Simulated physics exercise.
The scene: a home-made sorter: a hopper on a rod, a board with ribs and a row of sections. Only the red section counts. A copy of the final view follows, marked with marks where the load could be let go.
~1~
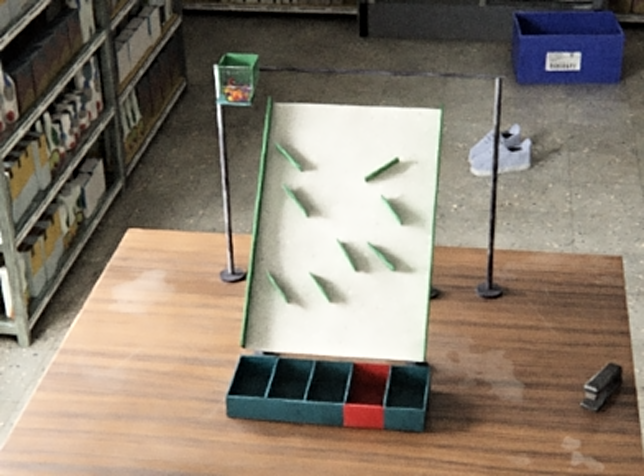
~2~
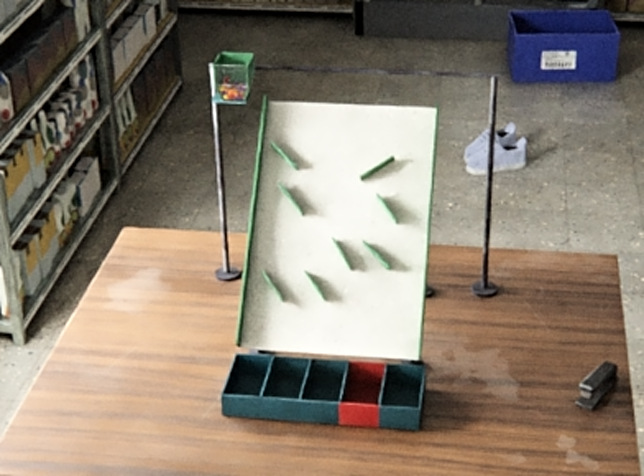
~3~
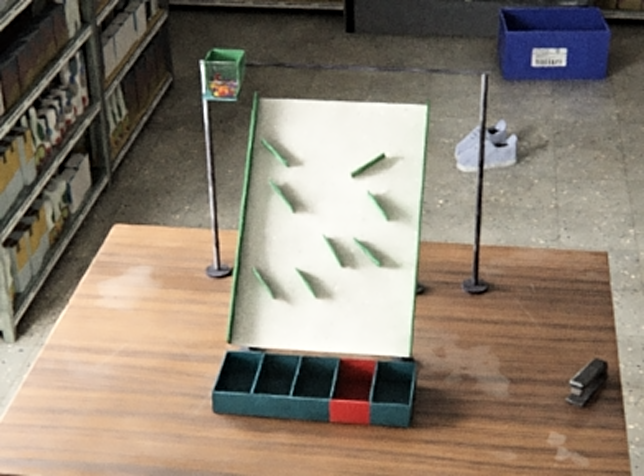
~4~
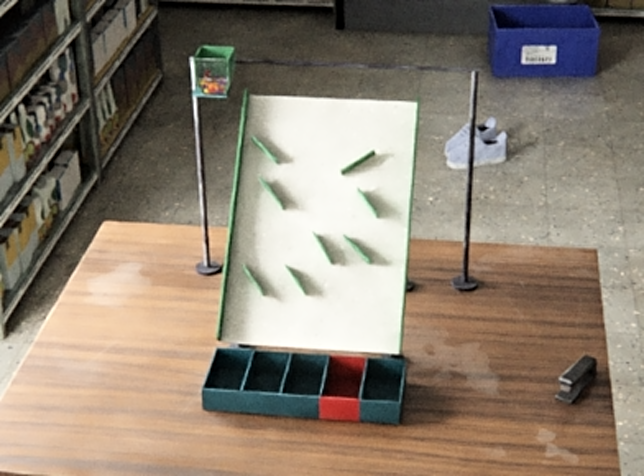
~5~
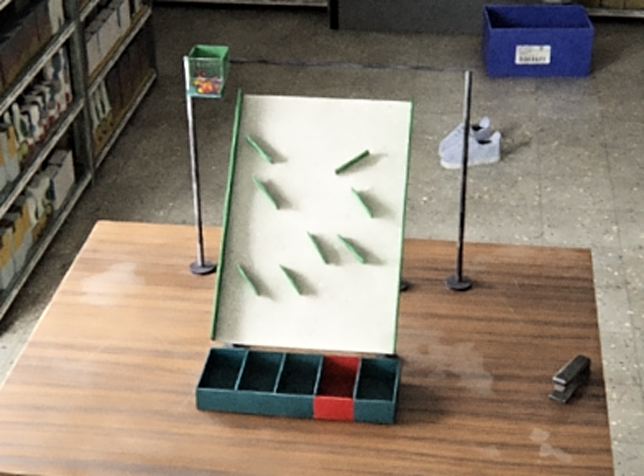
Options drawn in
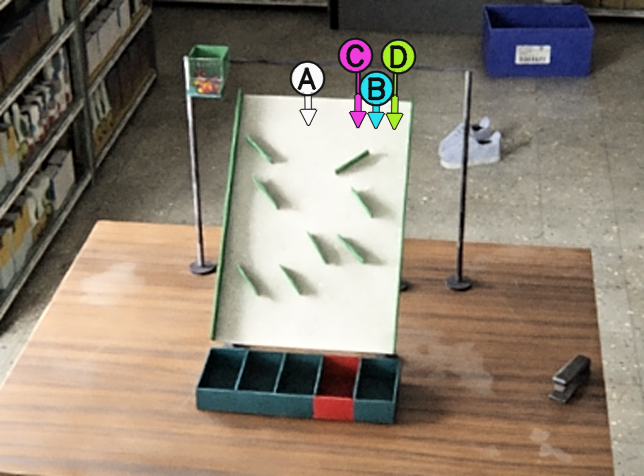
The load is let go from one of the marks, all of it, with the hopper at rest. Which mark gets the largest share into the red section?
Best: A.
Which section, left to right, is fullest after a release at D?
The fifth.
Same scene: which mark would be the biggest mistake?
Here it is mark D.
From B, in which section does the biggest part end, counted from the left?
The fifth.
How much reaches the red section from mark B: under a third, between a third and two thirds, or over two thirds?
It is under a third.
On the marked copy, mark A meets the board at (308, 119); mark B meets the board at (375, 122); mark C meets the board at (357, 121); mark D meets the board at (394, 123).
If A is chosen, roughly two thirds in the red section, roughly a third in other sections.
If B is chosen, roughly a quarter in the red section, roughly two thirds in other sections, about a tenth held on the board.
If C is chosen, roughly a quarter in the red section, roughly half in other sections, roughly a quarter held on the board.
If D is chosen, about a tenth in the red section, almost all in other sections.
